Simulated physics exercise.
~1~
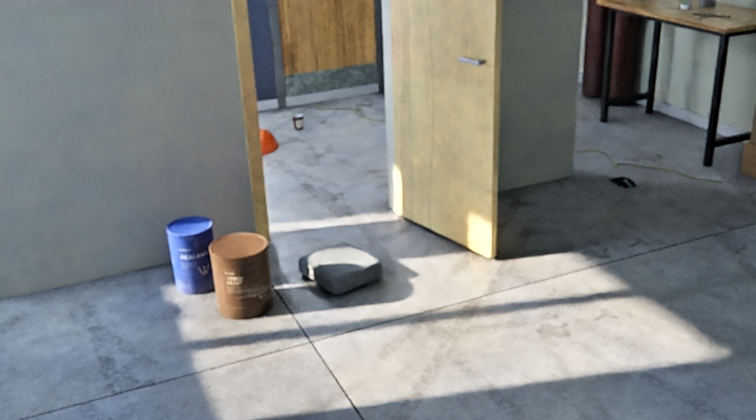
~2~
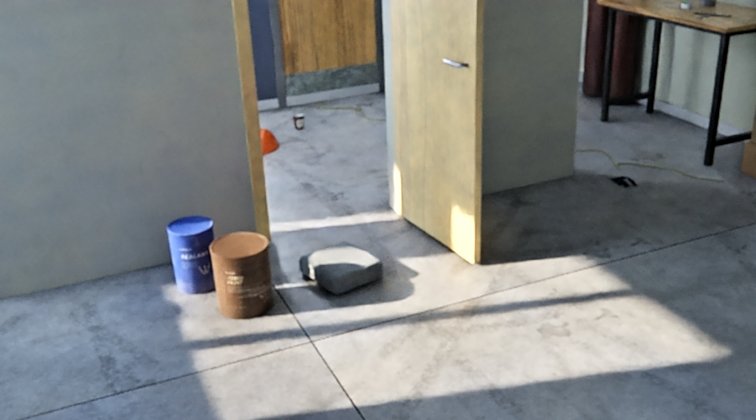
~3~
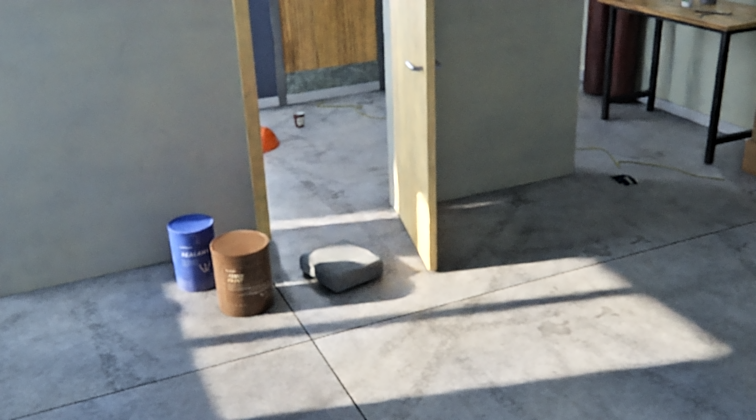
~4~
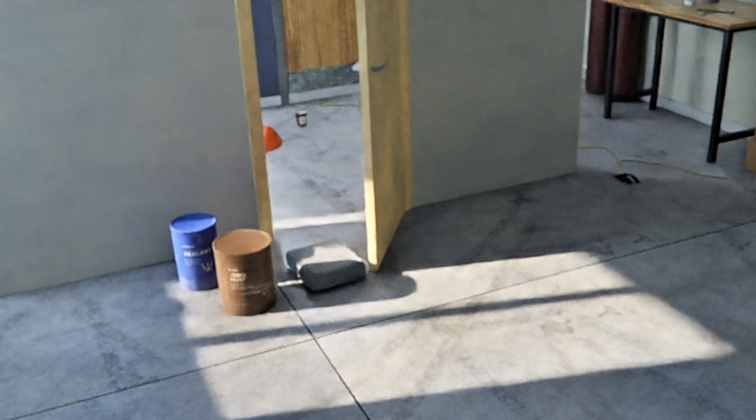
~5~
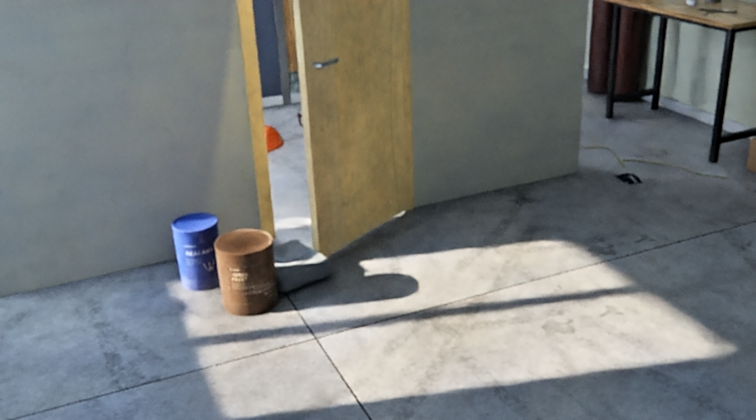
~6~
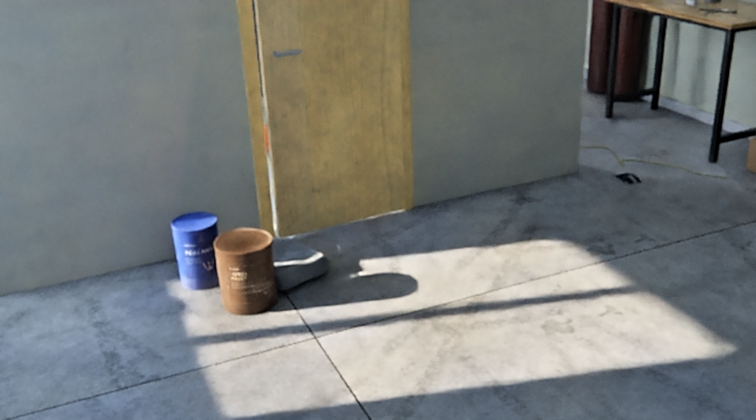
A wooden door standing wide open swung steadily toward its frame, reaching a grey cushion on the floor and pushing it left, partly behind the brown pail beside a blue one, until the door was closed, with both pails still in place.
